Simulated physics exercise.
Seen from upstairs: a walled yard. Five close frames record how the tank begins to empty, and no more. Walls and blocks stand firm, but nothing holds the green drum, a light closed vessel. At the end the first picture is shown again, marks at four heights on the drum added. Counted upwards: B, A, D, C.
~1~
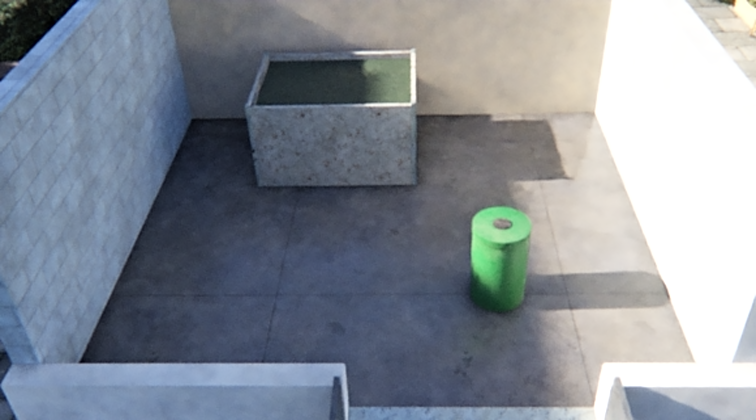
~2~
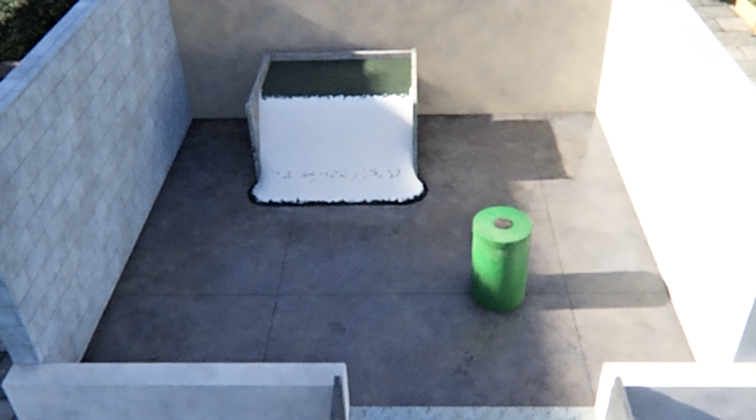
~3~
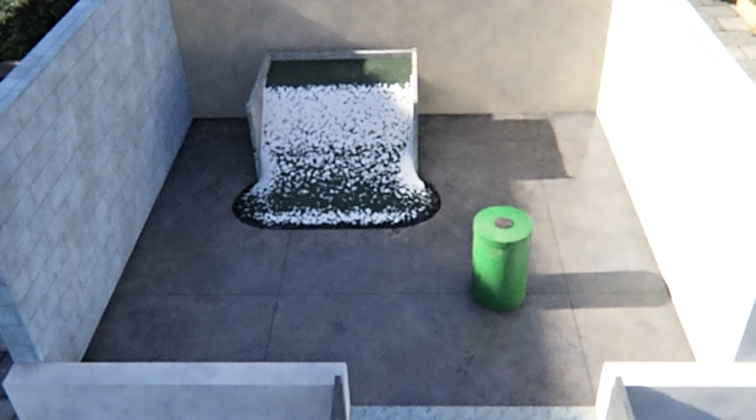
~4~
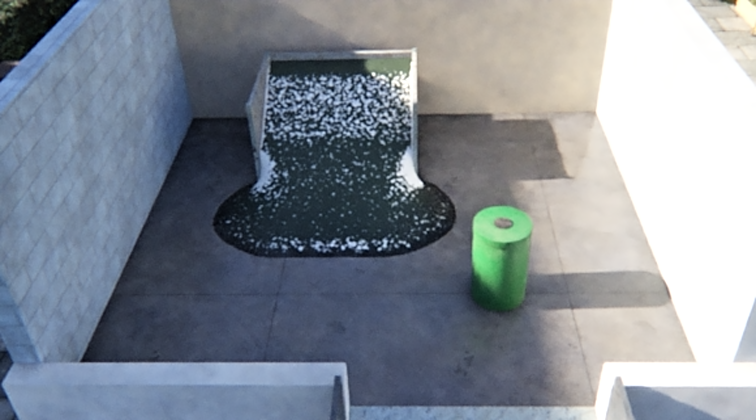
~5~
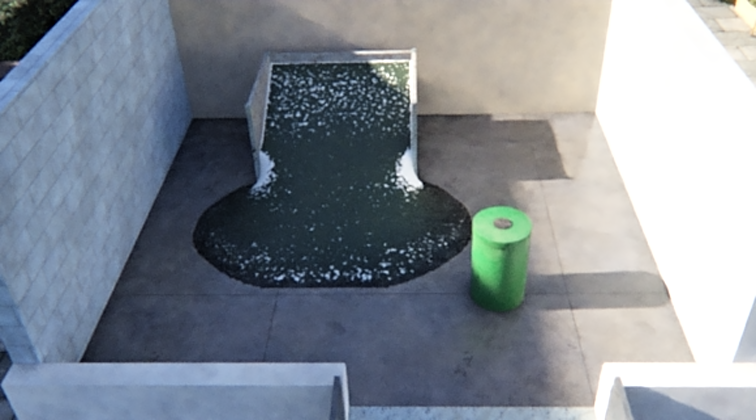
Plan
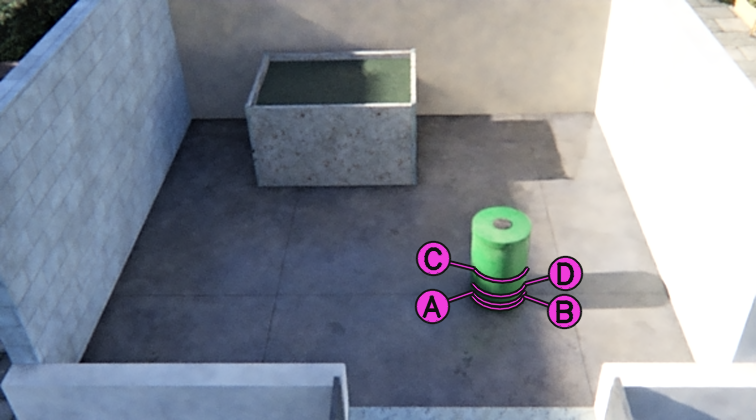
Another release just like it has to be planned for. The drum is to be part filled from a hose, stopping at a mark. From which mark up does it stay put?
That is mark C.
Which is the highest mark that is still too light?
Mark D.
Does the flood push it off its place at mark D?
Yes, it does.
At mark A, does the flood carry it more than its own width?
Yes, clearly.
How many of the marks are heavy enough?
One.
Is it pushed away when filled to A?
Yes, that goes wrong.
In magenta, A at (500, 304); B at (500, 309); C at (502, 281); D at (501, 296); from the bottom up B, A, D, C.
With A, it is pushed about 3 times its own width away.
With B, it is pushed about 3 times its own width away.
With C, it does not move.
With D, it is pushed about its own width away.
